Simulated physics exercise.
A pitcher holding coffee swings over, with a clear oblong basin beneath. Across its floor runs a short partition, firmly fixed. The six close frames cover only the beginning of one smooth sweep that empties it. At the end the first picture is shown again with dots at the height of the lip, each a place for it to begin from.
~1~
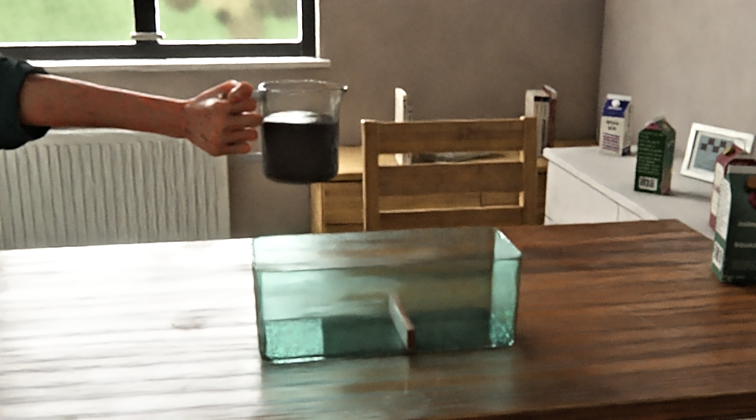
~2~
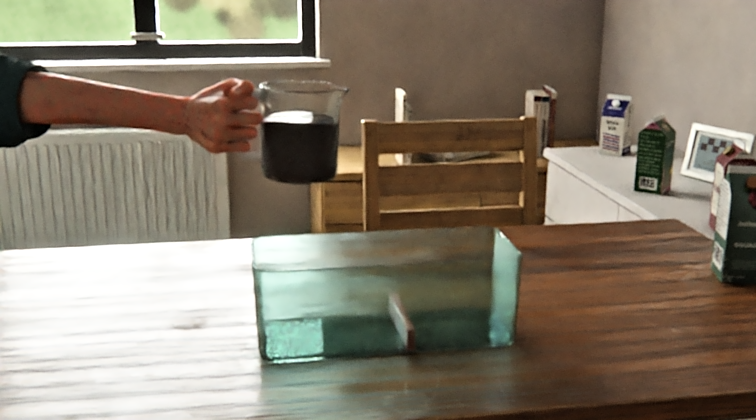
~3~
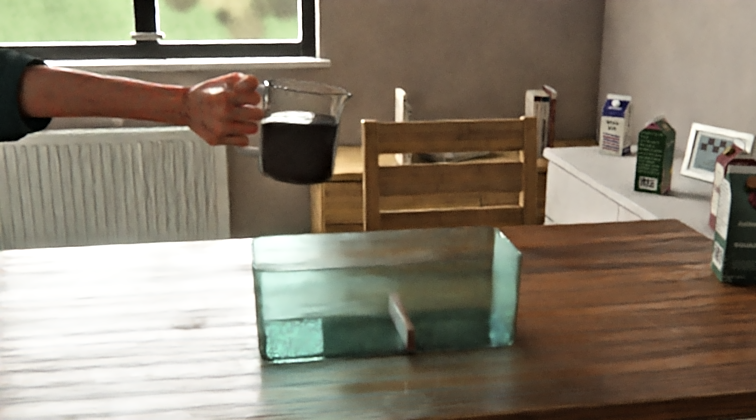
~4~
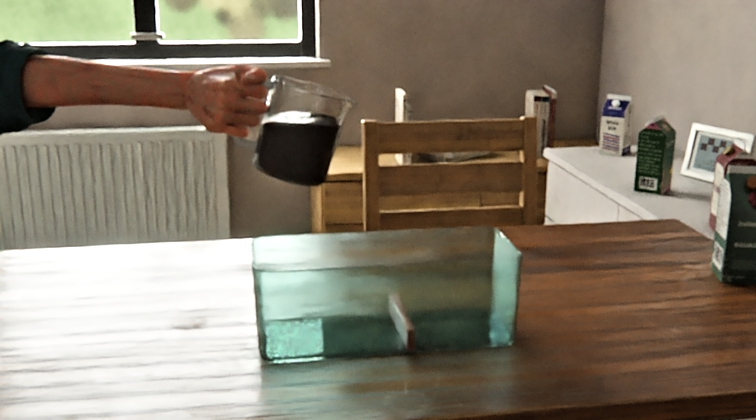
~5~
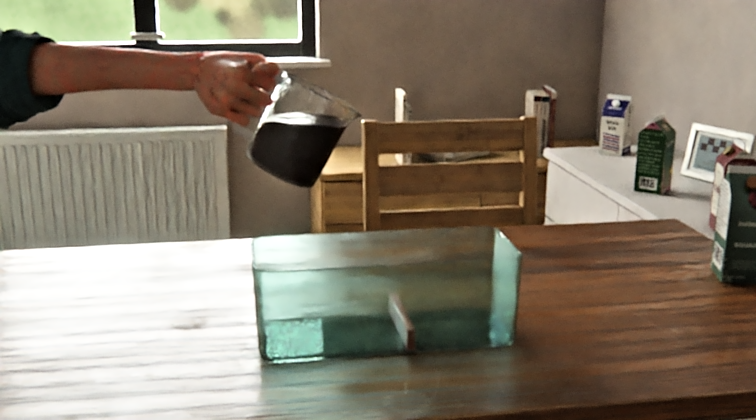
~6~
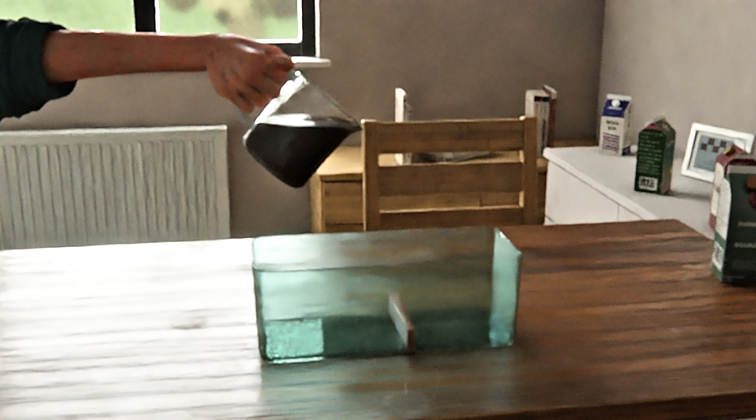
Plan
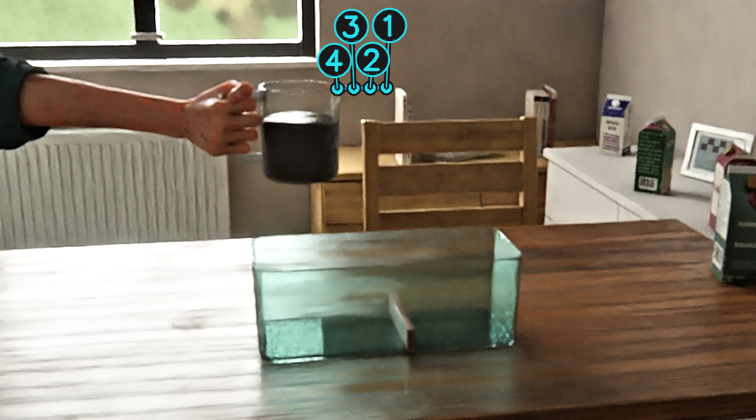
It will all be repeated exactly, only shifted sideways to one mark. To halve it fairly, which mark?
The answer is place 4.
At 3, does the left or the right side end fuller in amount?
The right one.
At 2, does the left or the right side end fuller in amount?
The right one.
On the marked copy, 1 at (386, 87); 2 at (370, 88); 3 at (353, 88); 4 at (337, 88).
If 1 is chosen, about 11 % ends left of the wall and 88 % right of it.
If 2 is chosen, about 14 % ends left of the wall and 85 % right of it.
If 3 is chosen, about 29 % ends left of the wall and 70 % right of it.
If 4 is chosen, about 54 % ends left of the wall and 45 % right of it.
